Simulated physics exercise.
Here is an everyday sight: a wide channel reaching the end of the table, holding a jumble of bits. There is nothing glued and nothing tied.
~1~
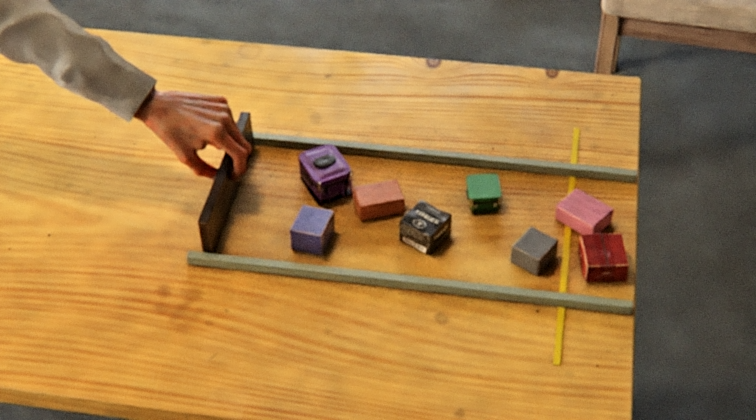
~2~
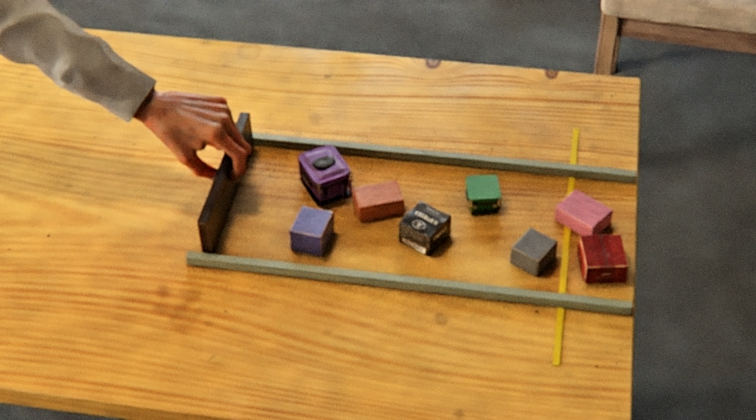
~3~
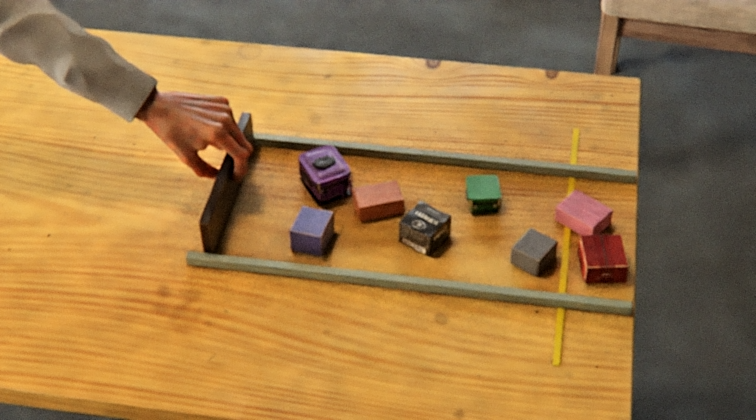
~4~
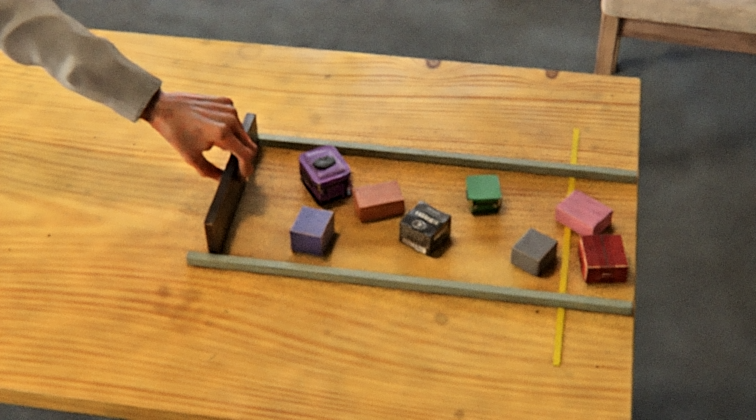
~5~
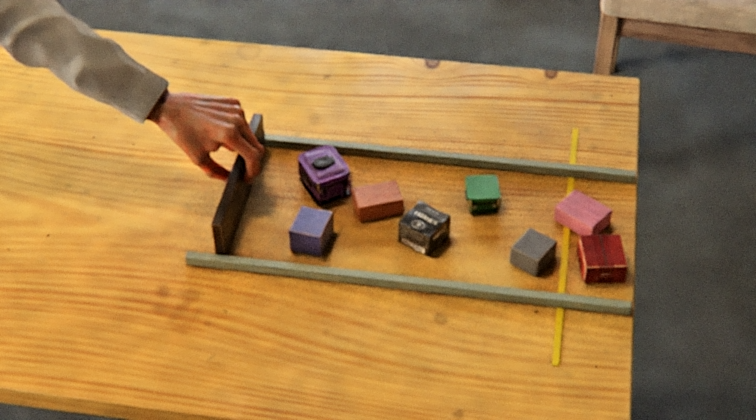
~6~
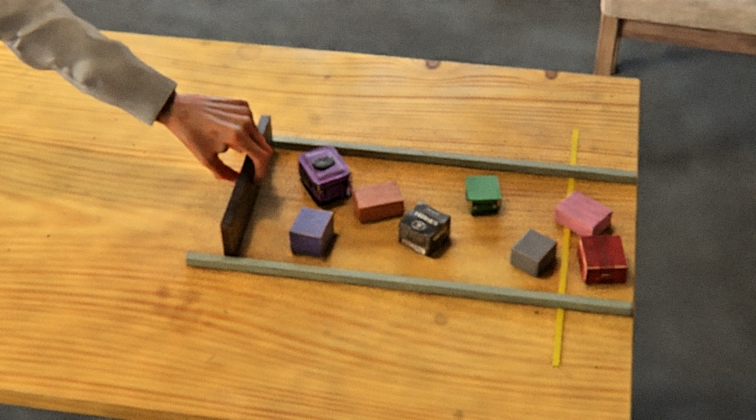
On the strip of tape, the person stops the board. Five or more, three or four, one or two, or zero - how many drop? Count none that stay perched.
Three up to four drop.
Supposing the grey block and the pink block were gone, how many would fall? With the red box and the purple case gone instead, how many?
Result: 1 in the first case, with 1 in the second.
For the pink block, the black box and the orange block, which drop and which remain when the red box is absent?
Result: Pink block comes off, black box stays, orange block stays.
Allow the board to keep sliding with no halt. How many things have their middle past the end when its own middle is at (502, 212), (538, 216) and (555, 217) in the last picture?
It comes out as 0, then 1, then 3.
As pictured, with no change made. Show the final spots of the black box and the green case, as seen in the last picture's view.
Near (621, 269) and (625, 192).
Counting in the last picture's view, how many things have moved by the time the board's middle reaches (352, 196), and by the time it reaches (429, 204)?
First 4, after that 5.
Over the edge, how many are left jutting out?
The figure is 3.
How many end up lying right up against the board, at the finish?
In total, 2.
Soon after, none off yet; red box at rest near (602, 259); pink block at rest near (583, 216); grey block at rest near (533, 253).
Then, none off yet; red box tipped a little near (647, 268); pink block moved a little near (609, 218); grey block moved well along near (607, 257).
At rest, the number that fall off is three or four; fallen, grey block, pink block and red box.
